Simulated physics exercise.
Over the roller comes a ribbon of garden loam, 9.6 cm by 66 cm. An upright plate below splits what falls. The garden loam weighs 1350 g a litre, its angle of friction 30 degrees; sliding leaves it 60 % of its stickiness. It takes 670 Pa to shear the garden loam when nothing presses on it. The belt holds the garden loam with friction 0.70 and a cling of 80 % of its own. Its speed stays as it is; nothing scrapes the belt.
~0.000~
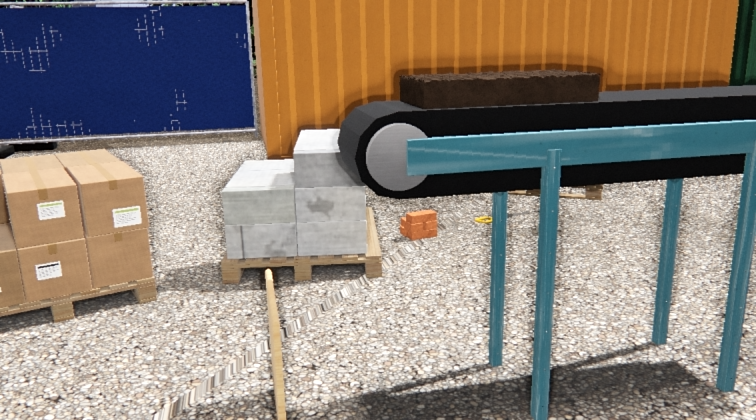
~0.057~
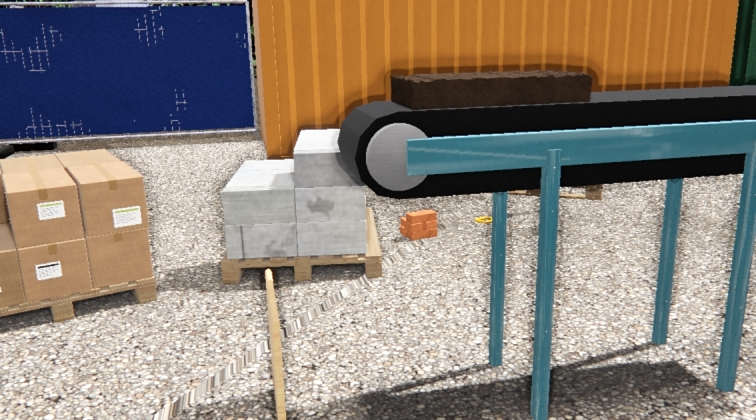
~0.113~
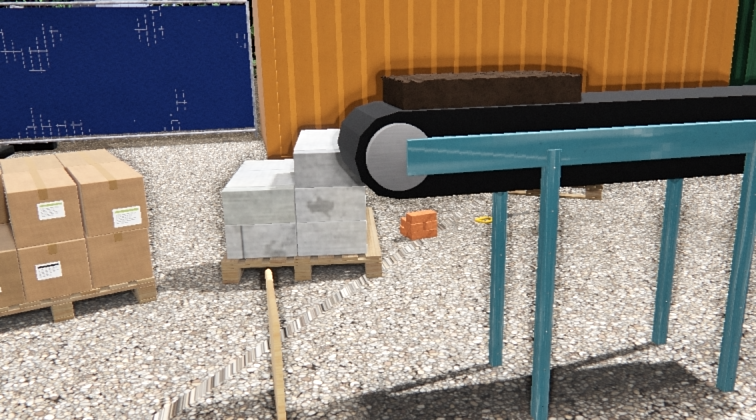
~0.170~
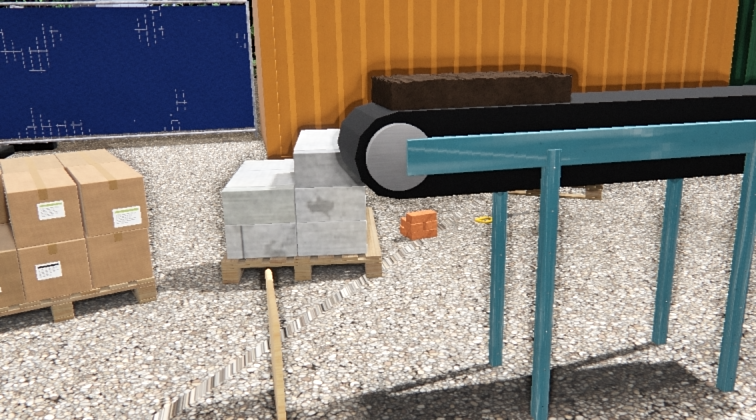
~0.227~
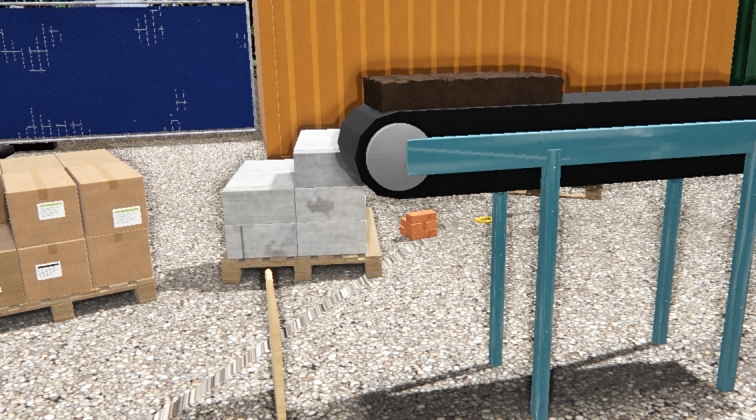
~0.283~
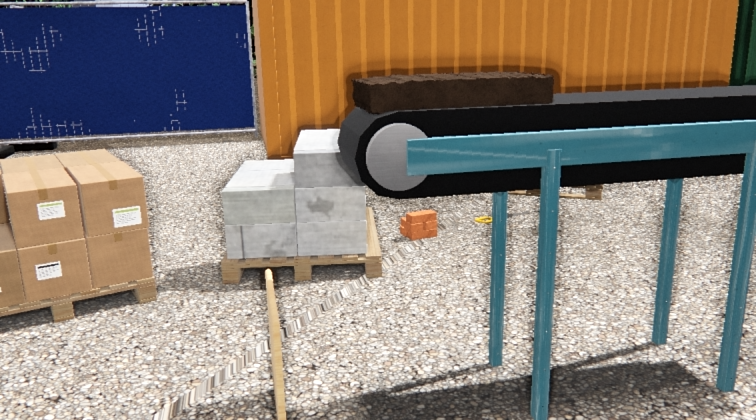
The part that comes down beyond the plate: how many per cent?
It comes to some 16 %.
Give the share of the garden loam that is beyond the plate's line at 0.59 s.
About 0 %.
After 0.59 s, 0 % is beyond the plate's line.
After 0.95 s, 5 % is beyond the plate's line.
After 1.32 s, 11 % is beyond the plate's line.
After 1.68 s, 16 % is beyond the plate's line.
After 2.99 s, at the end, 16 % is beyond the plate's line.
